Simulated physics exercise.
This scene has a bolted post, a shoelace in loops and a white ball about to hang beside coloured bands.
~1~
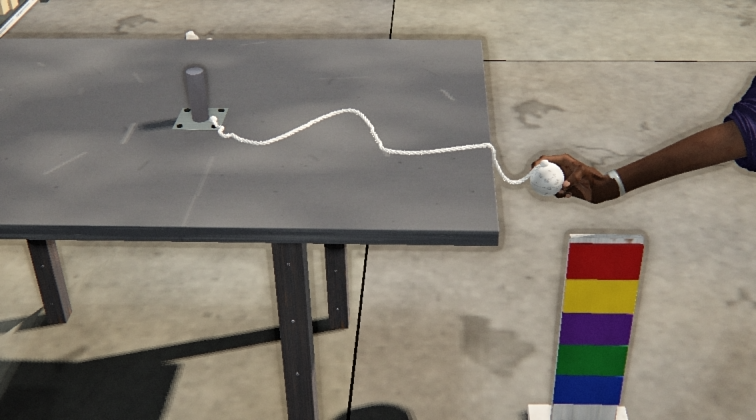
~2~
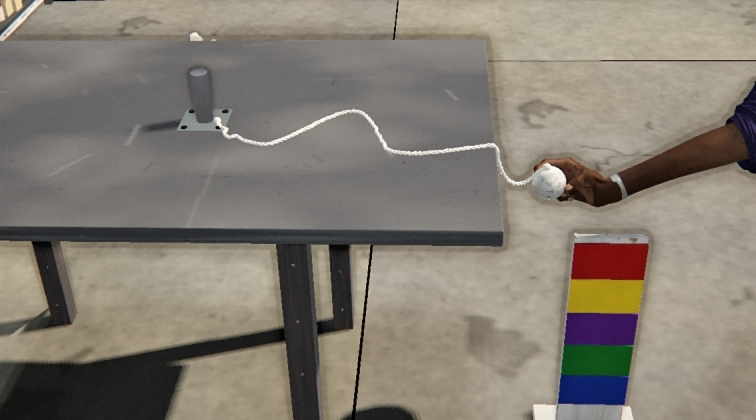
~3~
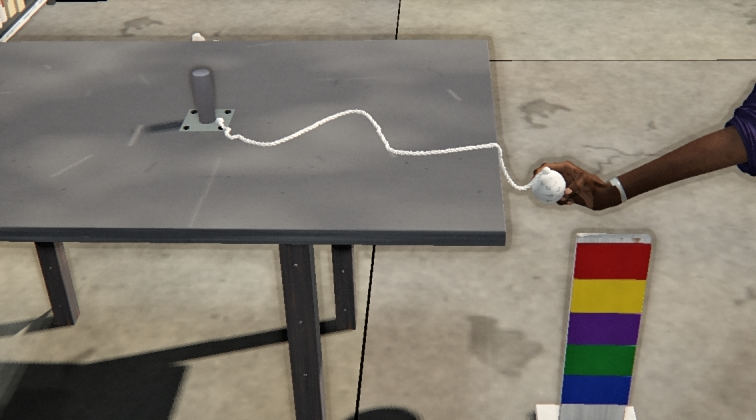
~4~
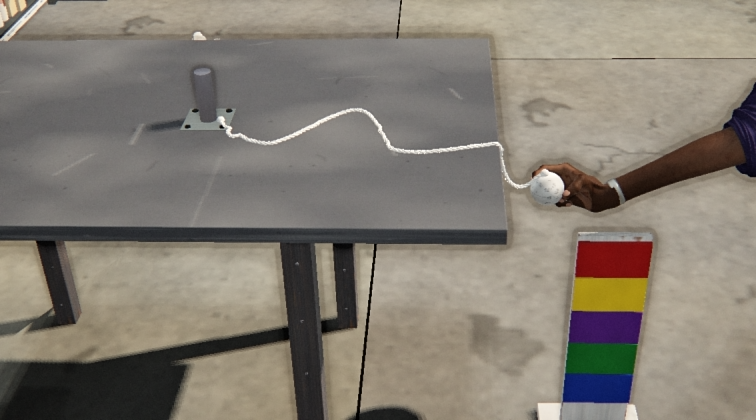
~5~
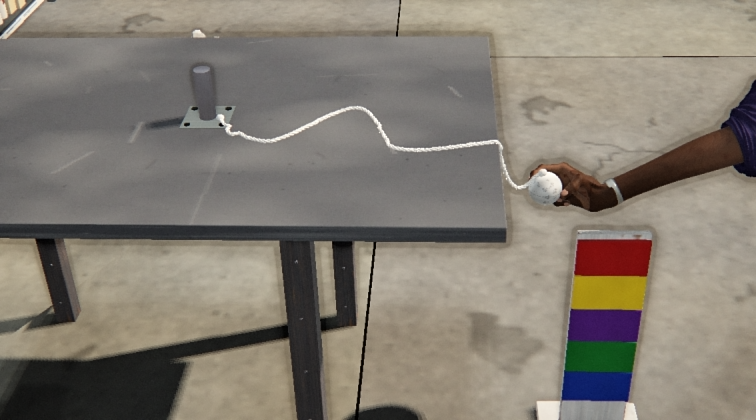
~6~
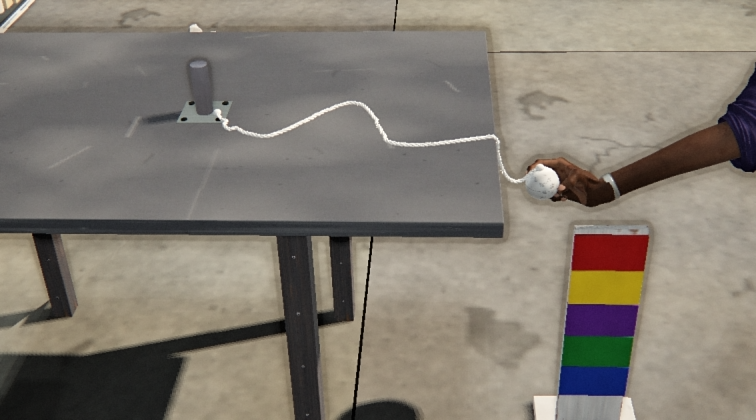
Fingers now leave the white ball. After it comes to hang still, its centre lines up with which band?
It lines up with purple.
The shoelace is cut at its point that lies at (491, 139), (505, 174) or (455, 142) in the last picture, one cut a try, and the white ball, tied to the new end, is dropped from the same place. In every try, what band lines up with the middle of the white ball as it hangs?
Try 1 - red; try 2 - yellow; try 3 - none, it hangs higher.
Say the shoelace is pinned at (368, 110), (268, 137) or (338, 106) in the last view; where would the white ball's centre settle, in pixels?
Taking them in turn, I'd expect around (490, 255), (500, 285) and finally (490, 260).
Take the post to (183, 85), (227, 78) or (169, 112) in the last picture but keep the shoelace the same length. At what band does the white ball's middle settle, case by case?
For the first it is yellow, for the second purple, for the third yellow.
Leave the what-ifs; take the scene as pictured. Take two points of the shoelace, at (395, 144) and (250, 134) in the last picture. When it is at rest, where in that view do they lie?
Roughly at (495, 143), and the other roughly at (287, 114).
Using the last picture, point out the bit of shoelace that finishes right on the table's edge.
About (385, 136).
Soon after, ball near (524, 313); level with purple.
Then, ball near (446, 297); level with purple.
Further on, ball near (509, 305); level with purple.
At rest, ball near (493, 306); level with purple. The shoelace holds its middle at purple.
